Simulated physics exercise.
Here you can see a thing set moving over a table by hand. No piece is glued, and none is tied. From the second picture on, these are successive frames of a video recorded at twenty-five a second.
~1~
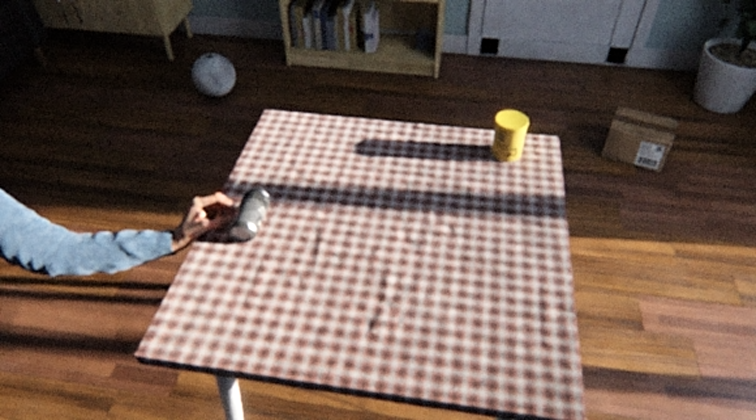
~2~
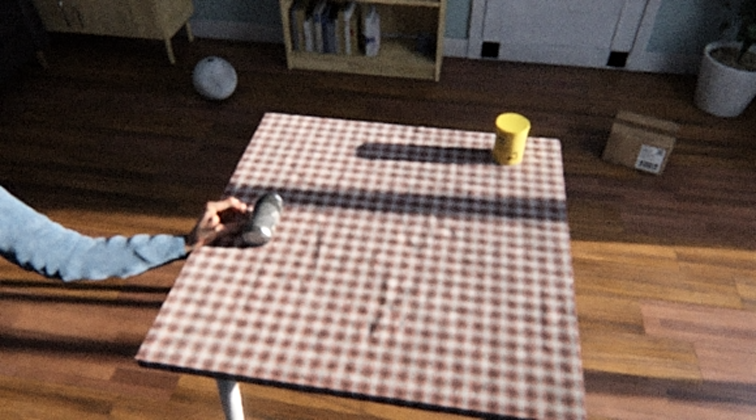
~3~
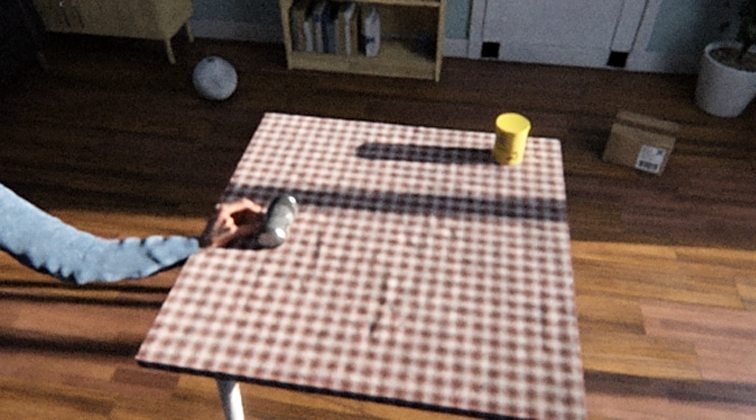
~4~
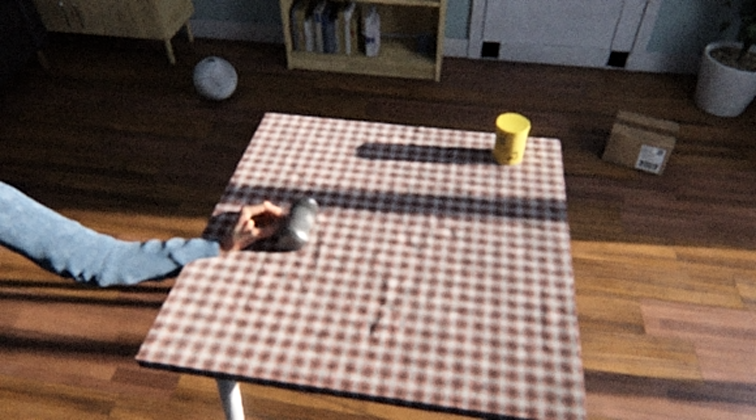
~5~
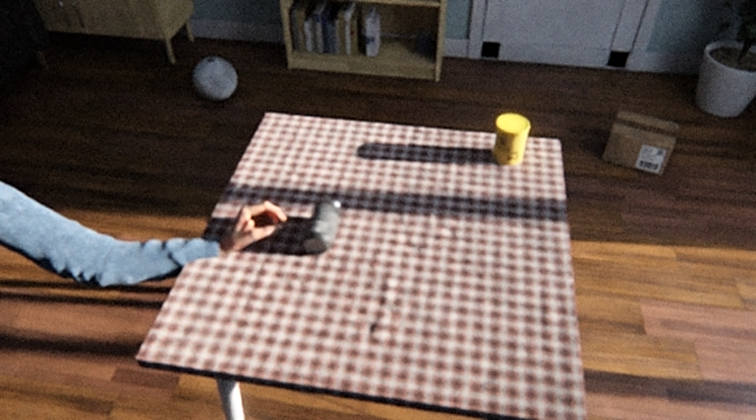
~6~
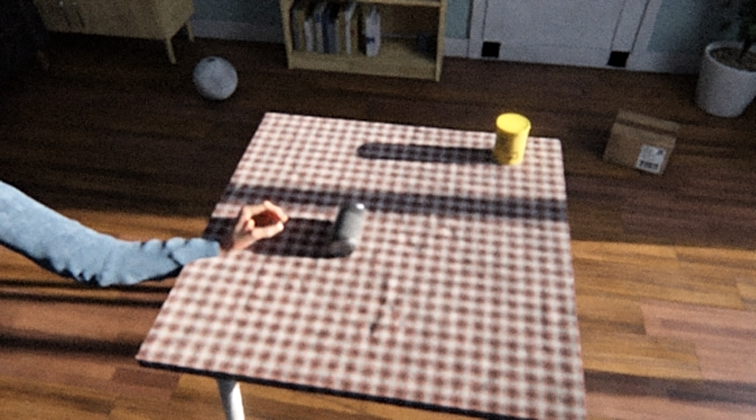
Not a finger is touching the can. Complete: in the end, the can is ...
... off the table.
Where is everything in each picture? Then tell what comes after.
The first frame shows under the hand; grey can (250, 216).
The second frame shows under the hand; grey can (263, 220).
The third frame shows under the hand; grey can (277, 222).
The fourth frame shows grey can (298, 224).
The fifth frame shows grey can (322, 227) displaced about its own width.
The sixth frame shows grey can (347, 230) displaced well along.
Then, 0.20 s past the last view, grey can displaced well along near (467, 244).
Then, 0.50 s past the last view, grey can now off the table.
Then, 0.80 s past the last view, things are still on the move.
Finally, off the table, grey can.
